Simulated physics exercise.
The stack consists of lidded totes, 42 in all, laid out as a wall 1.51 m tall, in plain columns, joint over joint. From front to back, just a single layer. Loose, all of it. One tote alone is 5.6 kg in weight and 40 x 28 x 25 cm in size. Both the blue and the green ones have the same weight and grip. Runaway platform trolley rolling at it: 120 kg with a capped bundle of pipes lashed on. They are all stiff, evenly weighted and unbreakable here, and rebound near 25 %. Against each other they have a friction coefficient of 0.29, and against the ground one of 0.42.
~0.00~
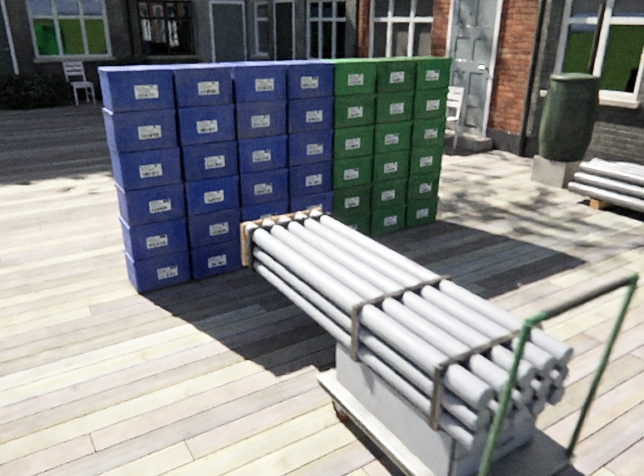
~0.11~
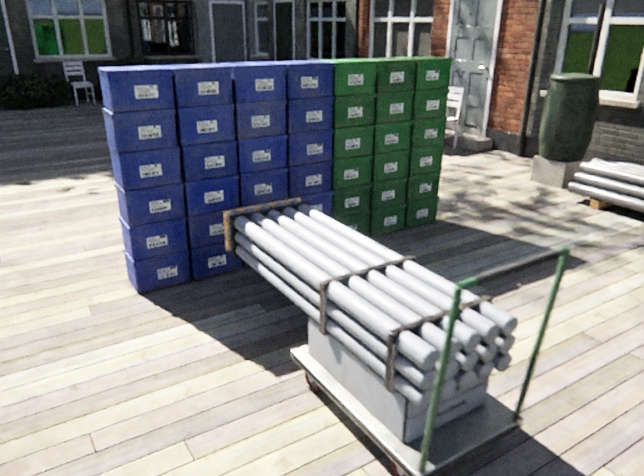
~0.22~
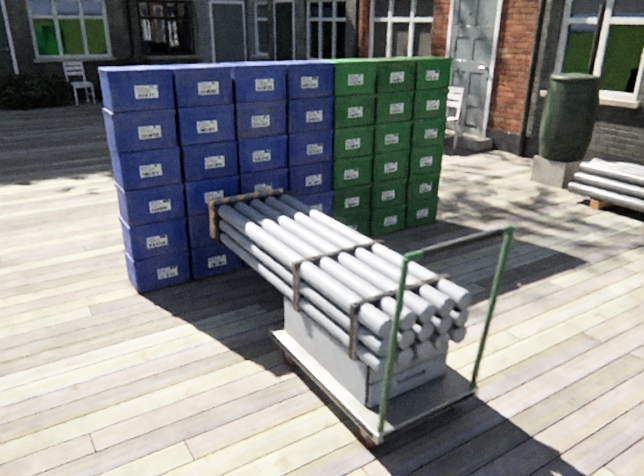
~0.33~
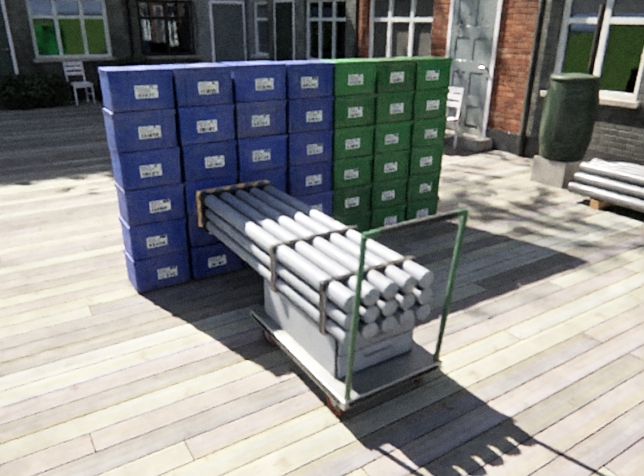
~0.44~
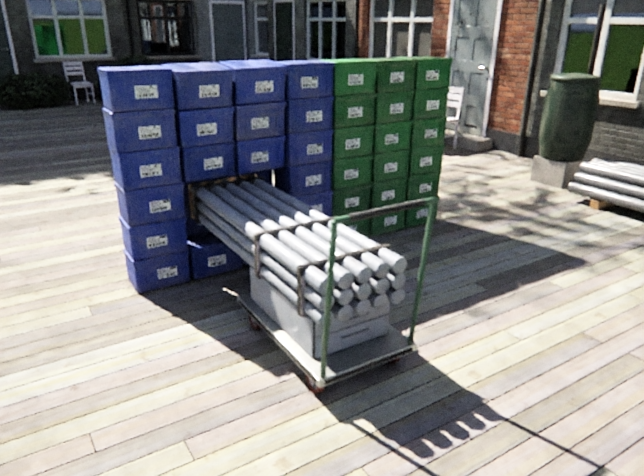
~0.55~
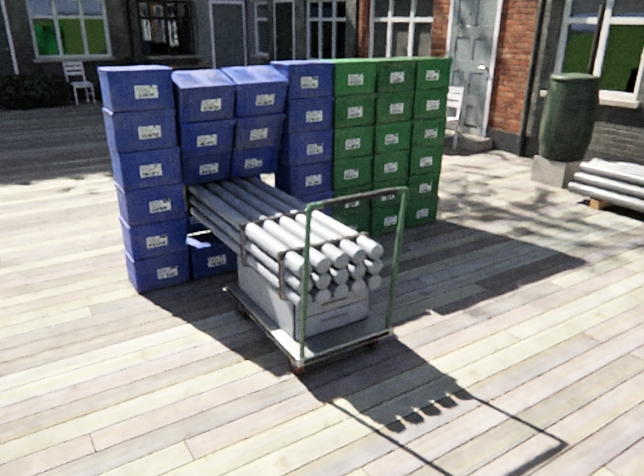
A wall of blue and green totes gets pushed into by a trolley carrying grey pipes, tilting several blue ones.
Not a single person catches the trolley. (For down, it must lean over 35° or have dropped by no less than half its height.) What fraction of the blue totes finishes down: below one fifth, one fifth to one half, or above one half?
The fallen share falls in the fifth-to-half band.
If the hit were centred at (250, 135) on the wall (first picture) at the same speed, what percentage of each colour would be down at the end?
Per cent down - blue: 20, green: 0.
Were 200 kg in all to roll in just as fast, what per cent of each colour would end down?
Blue 30, green 0 per cent.
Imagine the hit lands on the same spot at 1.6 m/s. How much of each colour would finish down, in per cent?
Down at the end: Blue 40 per cent, green 0 per cent.
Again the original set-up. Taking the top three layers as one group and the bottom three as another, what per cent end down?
I'd put the top at 20 per cent and the bottom at 20 per cent.
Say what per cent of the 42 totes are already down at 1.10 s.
20 percent by then.
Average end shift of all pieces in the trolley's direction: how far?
Mean shift close to 35 cm.
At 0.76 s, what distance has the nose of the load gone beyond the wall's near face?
About 75 cm.
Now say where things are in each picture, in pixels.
In the first frame (places mark the middle of the side facing us), load (245, 239) 73 cm short of the wall; top blue tote (206, 87); top green tote (435, 74); nothing disturbed.
Load (228, 226) 48 cm short of the wall; top blue tote (206, 87), in the second frame.
Load (212, 214) 22 cm short of the wall; top blue tote (206, 87), in the third frame.
Load (199, 204) 28 mm into the wall's line; top blue tote (206, 87); 4 disturbed, none down, in the fourth frame.
Load (191, 197) 22 cm into the wall's line; top blue tote (206, 90) leaning 6°; steepest lean 6°, the tote at (208, 128); 11 disturbed, none down, in the fifth frame.
Load (184, 190) 41 cm into the wall's line; top blue tote (208, 104) leaning 16°; top green tote (435, 74); 10 disturbed, none down, in the sixth frame.
After 0.76 s, load 75 cm past the wall's line, still rolling; 8 of the 24 blue totes down (8 of 42 in all colours); top blue tote leaning 41°, 25 cm lower.
After 1.10 s, load 1.22 m past the wall's line, still rolling; 8 of the 24 blue totes down (8 of 42 in all colours); top blue tote on its side.
After 1.86 s, load 1.83 m past the wall's line, still rolling; 8 of the 24 blue totes down (8 of 42 in all colours); top blue tote on its side.
At rest (3.5 s), load 1.96 m past the wall's line, stopped; 8 of the 24 blue totes down (8 of 42 in all colours); top blue tote on its side; top green tote unmoved. That is 33 per cent. As the last picture would show them, middles, top blue tote near (191, 157), top green tote near (424, 73).
